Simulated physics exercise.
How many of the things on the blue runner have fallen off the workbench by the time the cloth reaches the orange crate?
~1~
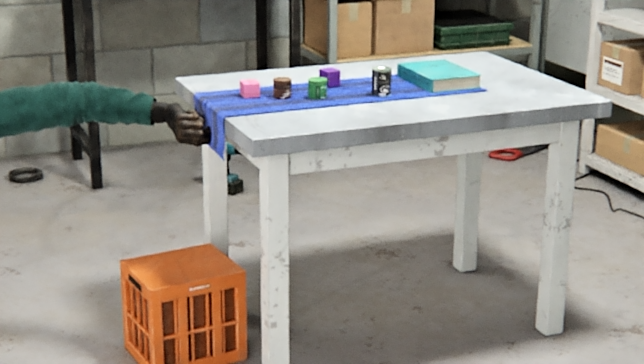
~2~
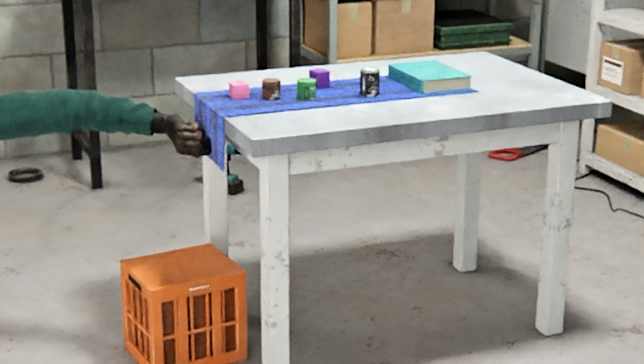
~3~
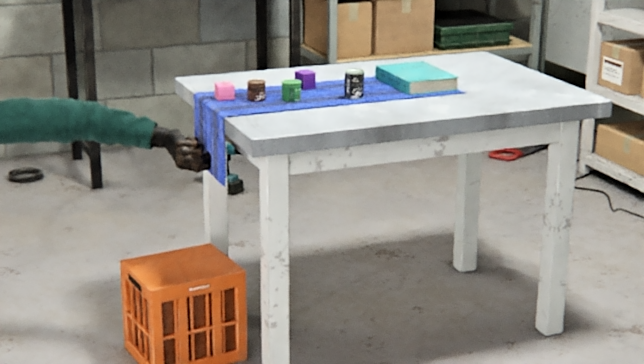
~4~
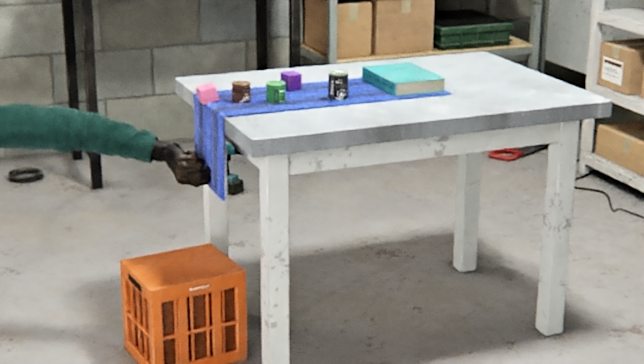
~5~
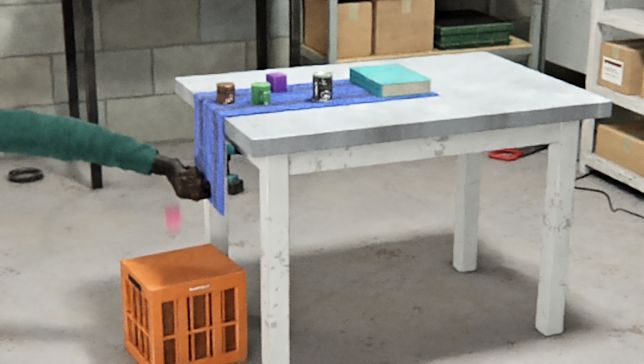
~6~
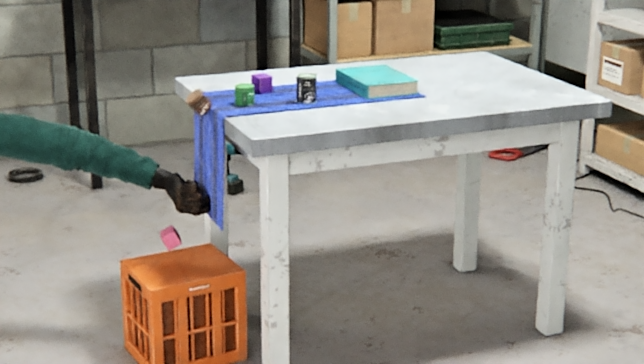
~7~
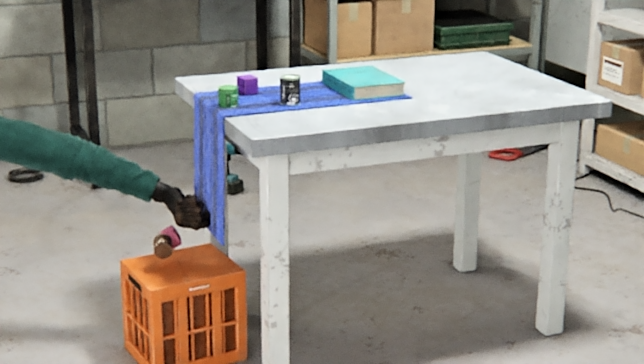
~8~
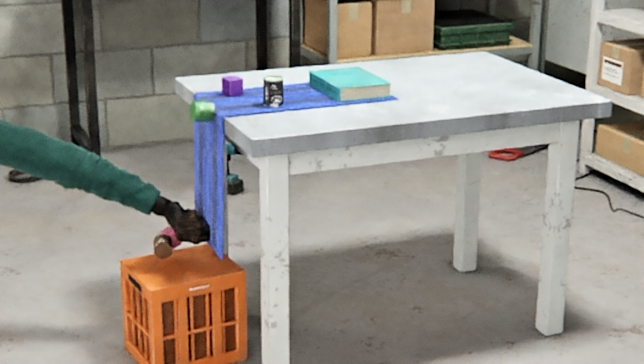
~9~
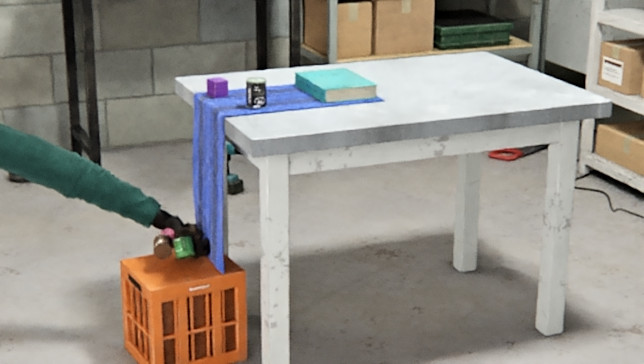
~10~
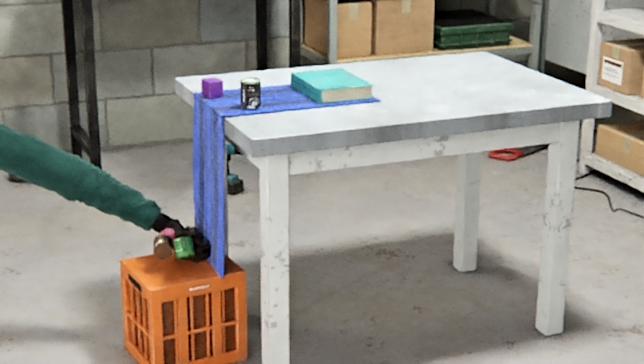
Three of them have fallen, the pink cube, then the brown pot, then the green pot. The black can, purple cube and book are still on the table.
